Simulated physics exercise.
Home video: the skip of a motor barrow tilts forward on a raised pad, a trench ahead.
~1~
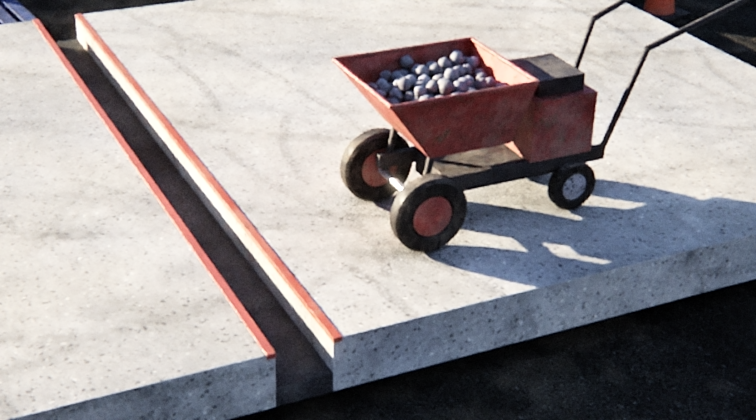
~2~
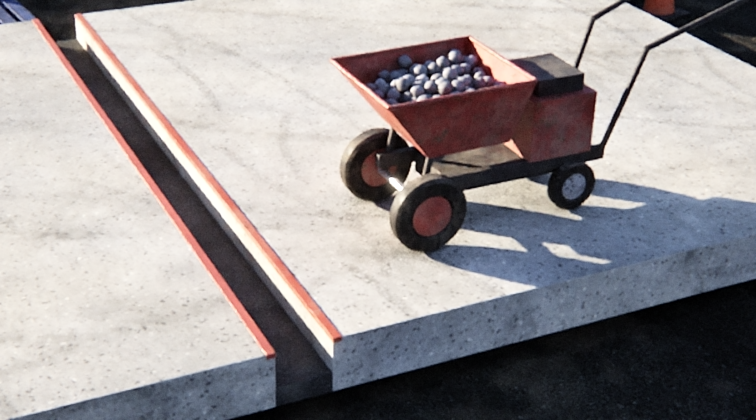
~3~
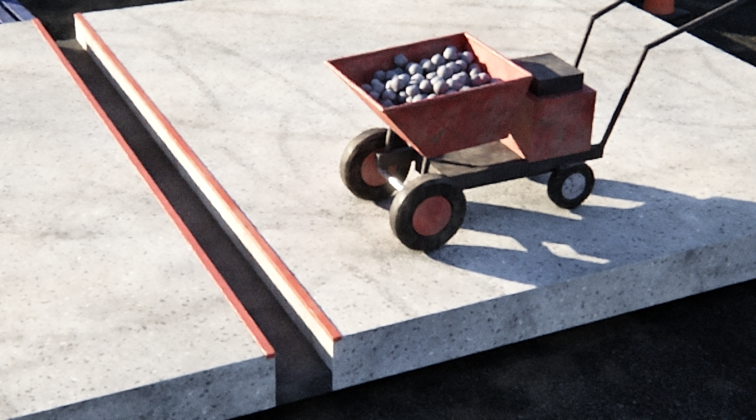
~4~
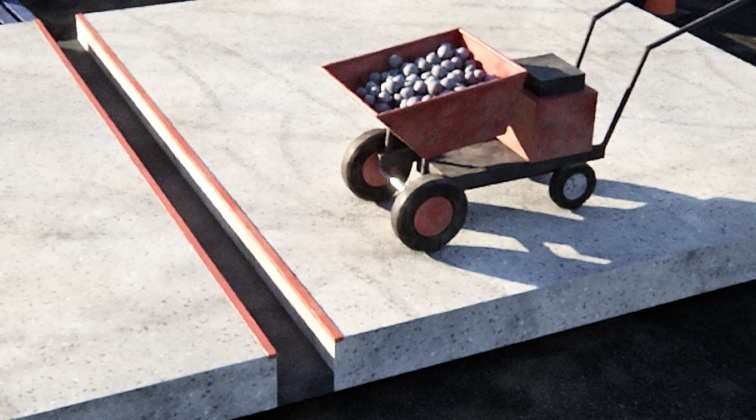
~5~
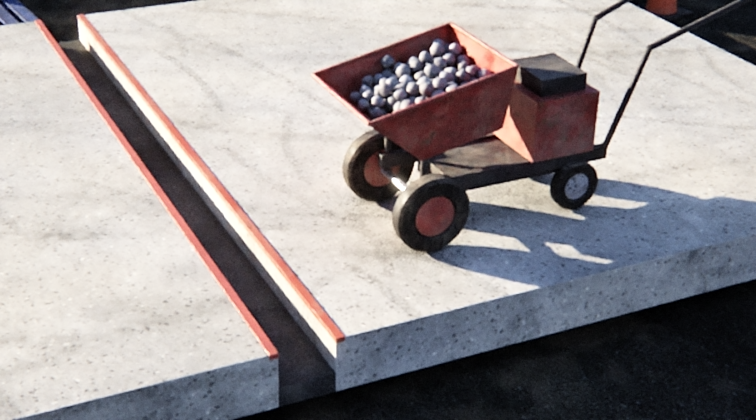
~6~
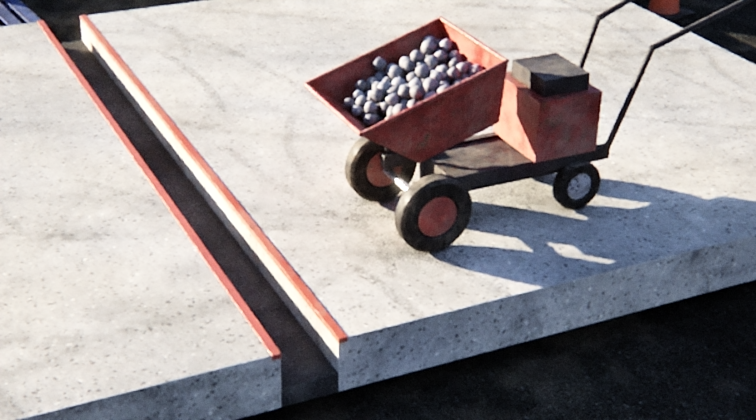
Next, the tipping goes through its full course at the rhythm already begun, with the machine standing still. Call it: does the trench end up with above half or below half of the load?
It ends up with above half.
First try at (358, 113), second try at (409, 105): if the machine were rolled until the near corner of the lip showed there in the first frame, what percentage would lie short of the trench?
Near 0 and 10 percent respectively.
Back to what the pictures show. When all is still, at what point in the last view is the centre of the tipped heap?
Once it all stops, the middle lies near (247, 273).
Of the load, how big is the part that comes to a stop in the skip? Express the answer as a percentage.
It comes to 25 per cent or so.
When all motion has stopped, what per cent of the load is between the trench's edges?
Roughly 70 %.
Soon after the last picture, skip tipped steeply; all in the skip.
A little later, skip tipped right over; about half in the skip; a small part short of the trench; about a third in or heaped over the trench.
Later still, skip tipped right over; about a quarter in the skip; a stray few short of the trench; about two thirds in or heaped over the trench; a stray few beyond it.
At rest, skip tipped right over; about a quarter in the skip; a stray few short of the trench; about two thirds in or heaped over the trench; a stray few beyond it.
